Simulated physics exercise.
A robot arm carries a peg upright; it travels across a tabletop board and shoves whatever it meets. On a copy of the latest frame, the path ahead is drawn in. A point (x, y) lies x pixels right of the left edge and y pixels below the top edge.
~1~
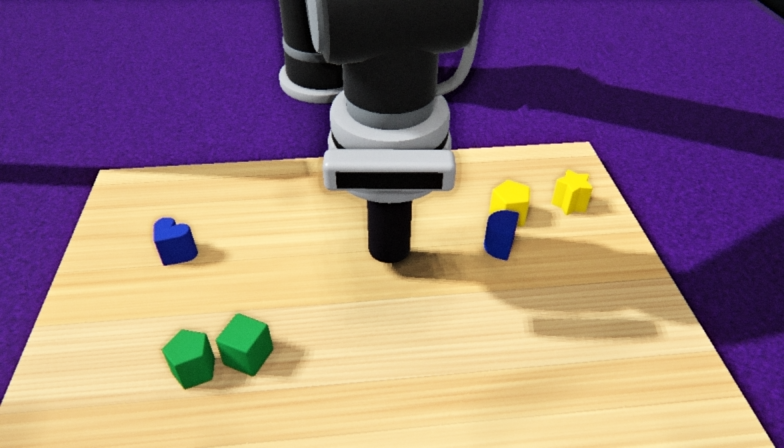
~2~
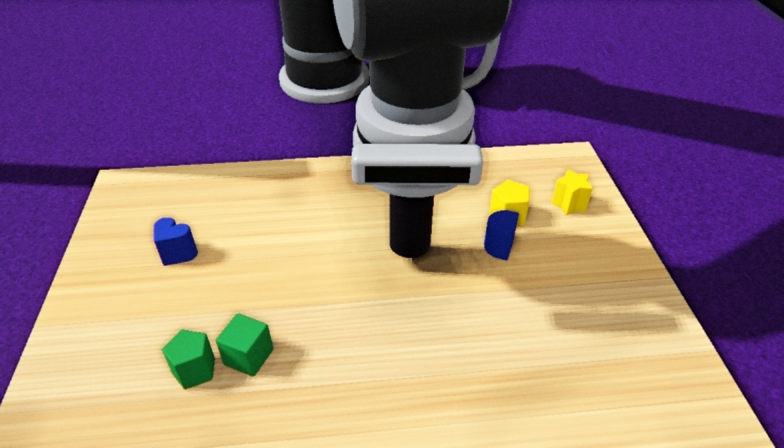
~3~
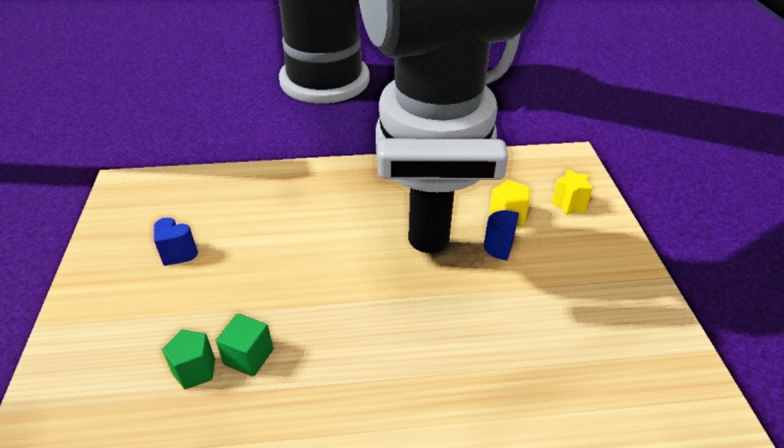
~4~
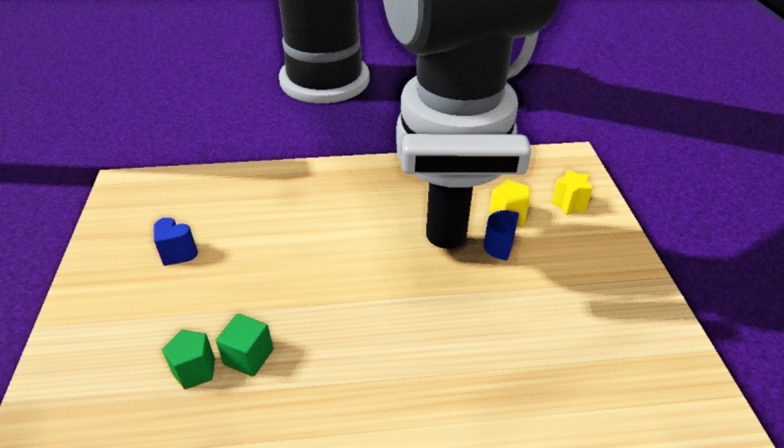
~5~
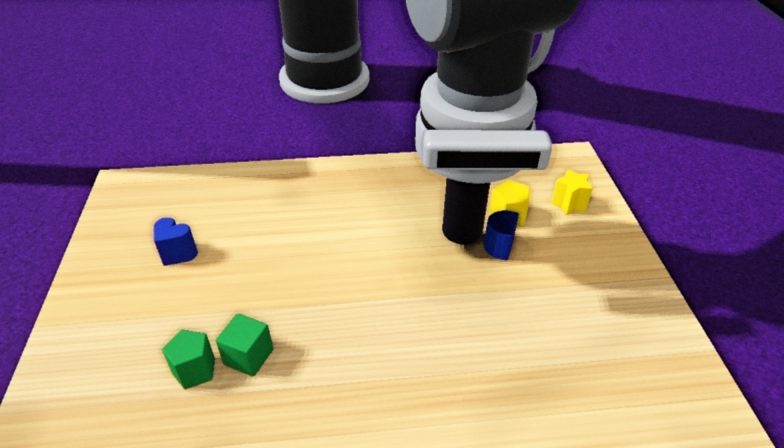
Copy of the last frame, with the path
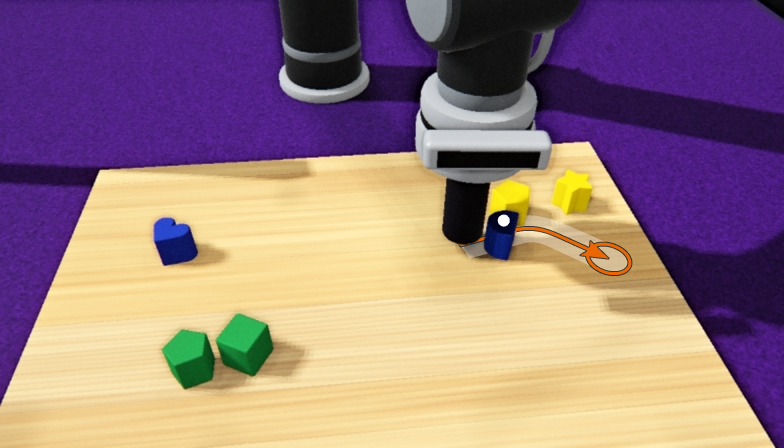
On a wooden board over purple carpet, a robot arm's black peg slides right toward still blue and yellow blocks.
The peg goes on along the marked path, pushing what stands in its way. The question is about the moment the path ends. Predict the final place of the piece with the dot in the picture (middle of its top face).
Its top middle is near (651, 258).
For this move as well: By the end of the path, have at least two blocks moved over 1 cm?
Yes, it checks out.
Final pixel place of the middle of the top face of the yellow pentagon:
I'd expect the centre of its top face to be at (529, 180).
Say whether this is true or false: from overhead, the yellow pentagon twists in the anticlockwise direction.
It is true.
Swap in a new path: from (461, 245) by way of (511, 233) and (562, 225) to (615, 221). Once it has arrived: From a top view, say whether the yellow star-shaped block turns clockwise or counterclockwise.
Seen from overhead, it turns anticlockwise.
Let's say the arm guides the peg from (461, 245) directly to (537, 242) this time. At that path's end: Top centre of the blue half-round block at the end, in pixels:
The blue half-round block ends near (581, 218).
Drawn move, from (461, 245) through (508, 232) and (558, 236) to (609, 258); the dot is on the blue half-round block.
On the path given first. One third of the way, peg at (511, 218); blue half-round block at (549, 218), turned 55° clockwise; yellow pentagon at (522, 184), turned 30° anticlockwise.
Two thirds of the way, peg at (563, 222); blue half-round block at (599, 231), turned 100° clockwise; yellow pentagon at (529, 180), turned 65° anticlockwise.
At the end, peg at (614, 245); blue half-round block at (651, 258), turned 120° clockwise; yellow pentagon at (529, 180), turned 65° anticlockwise; yellow star-shaped block still.
